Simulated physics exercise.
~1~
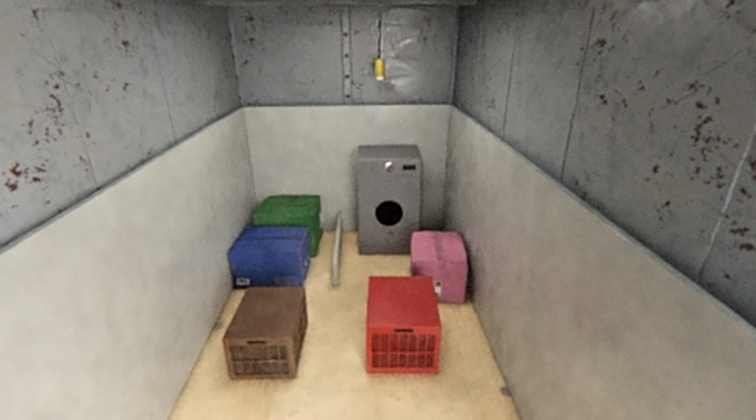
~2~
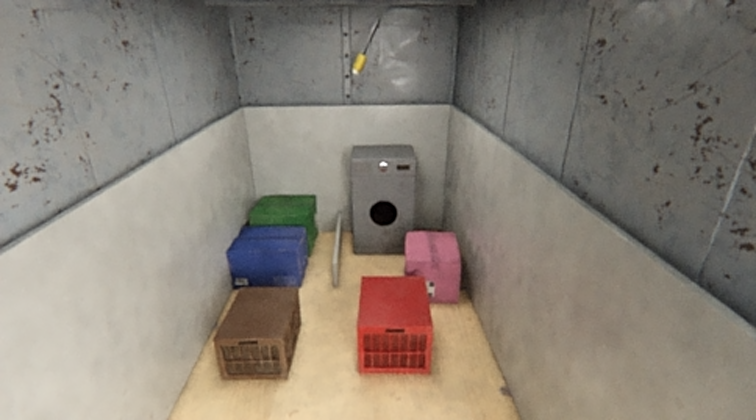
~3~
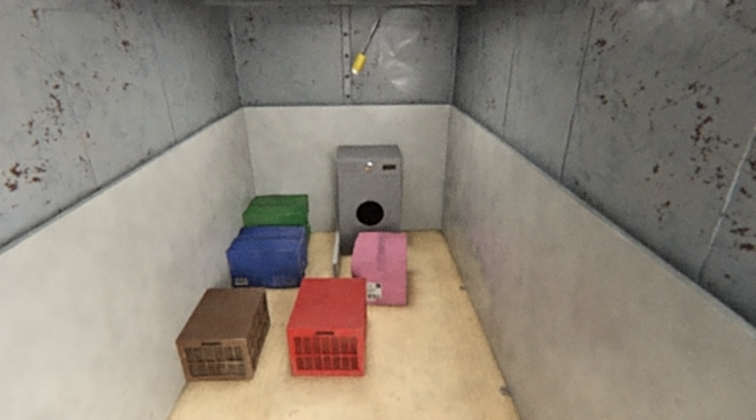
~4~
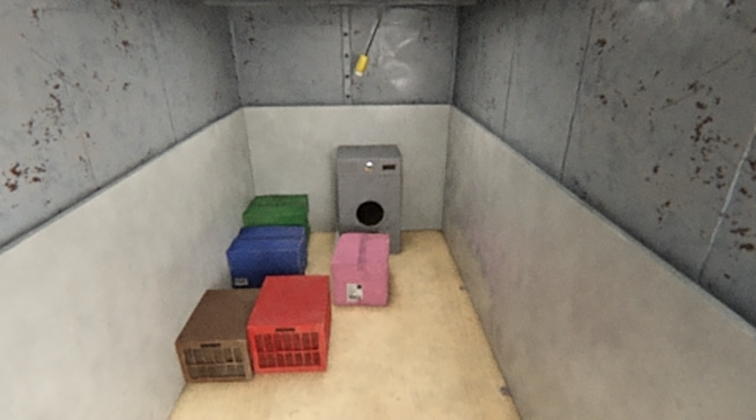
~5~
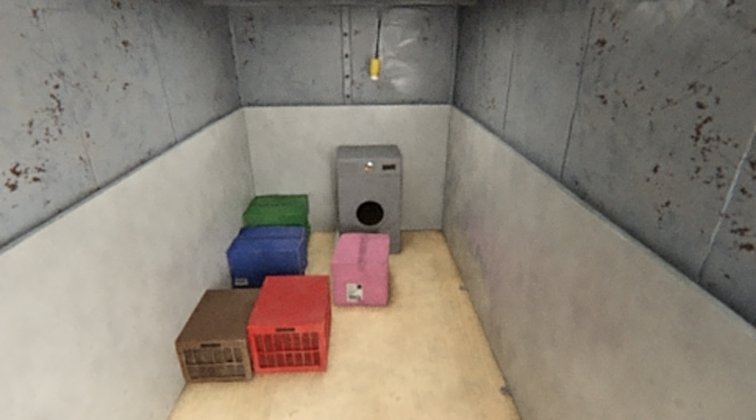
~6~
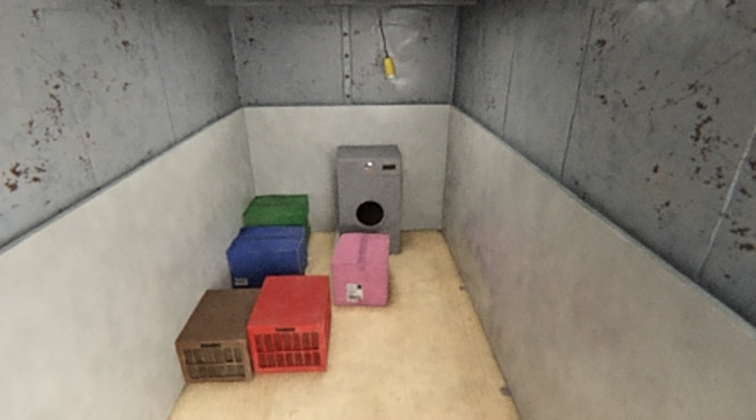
A red chest, a pink box, a brown chest and a grey appliance slide left across the load bay, the green box shifting slightly, while a yellow hanging object swings above; the red chest ends against the brown one, and the appliance stays upright at the back.
